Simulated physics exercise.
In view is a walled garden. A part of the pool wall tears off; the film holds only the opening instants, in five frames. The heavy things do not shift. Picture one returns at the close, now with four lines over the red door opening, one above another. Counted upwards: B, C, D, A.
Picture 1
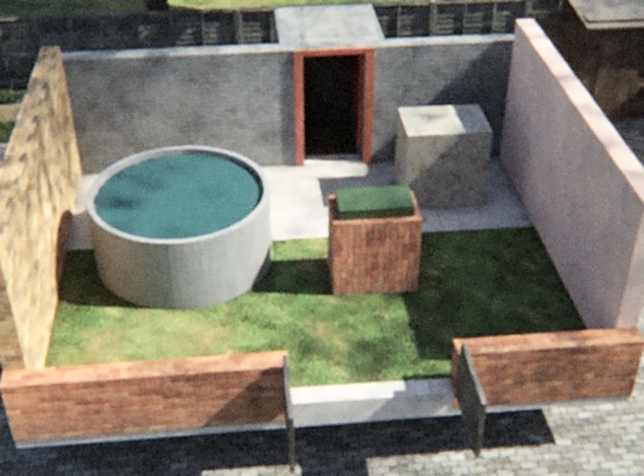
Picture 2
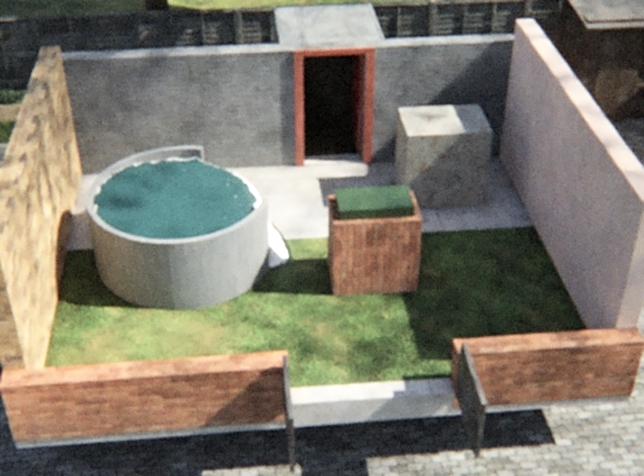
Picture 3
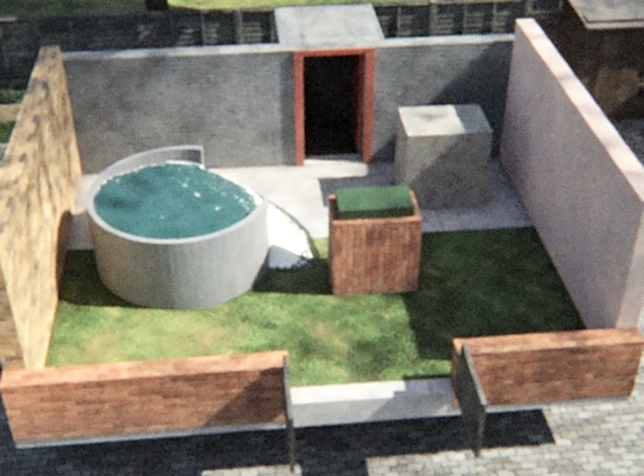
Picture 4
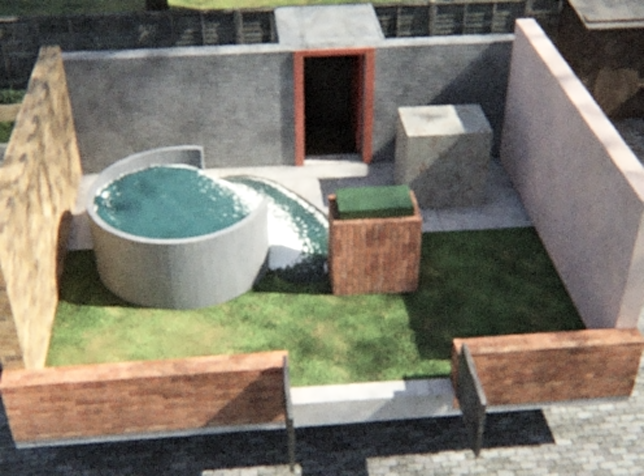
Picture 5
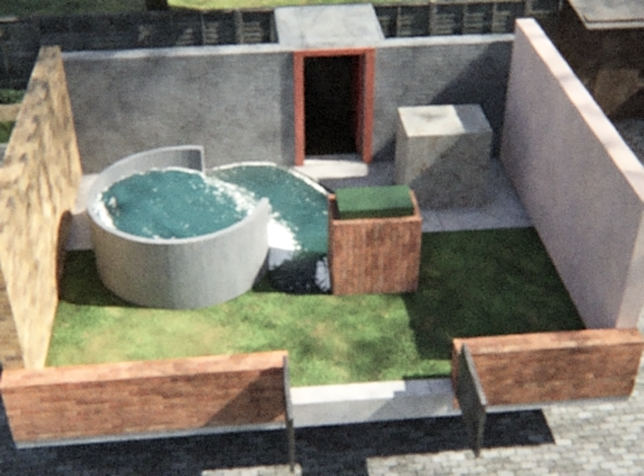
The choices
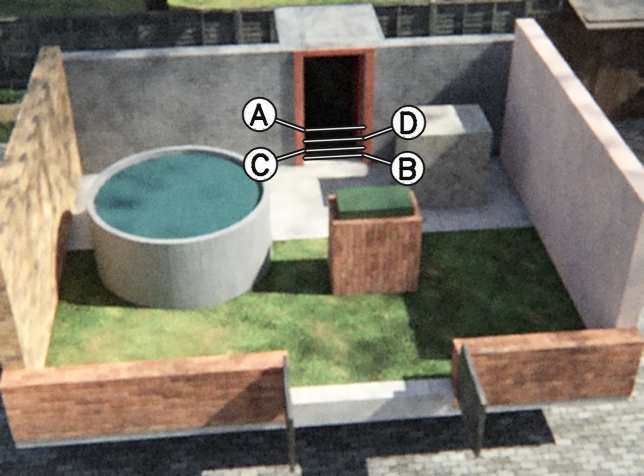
Teal water sits still in a round grey pool on the left of a walled garden, until a section of the pool's wall opens at the back right. Foaming water pours through the gap onto the paving and grass, then spreads behind and up against the brick planter as the pool's level drops.
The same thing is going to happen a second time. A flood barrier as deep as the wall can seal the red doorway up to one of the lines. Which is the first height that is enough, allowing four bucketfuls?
Take D.
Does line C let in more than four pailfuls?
Yes, it does.
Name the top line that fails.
It is C.
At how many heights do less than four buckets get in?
Two of the four.
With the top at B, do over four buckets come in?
Yes.
On the marked copy, A at (334, 128); B at (334, 156); C at (334, 149); D at (334, 139); from the bottom up B, C, D, A.
With A, nothing gets over.
With B, dozens of bucketfuls pour in.
With C, about 8 bucketfuls get in.
With D, a splash gets over, under a bucket.
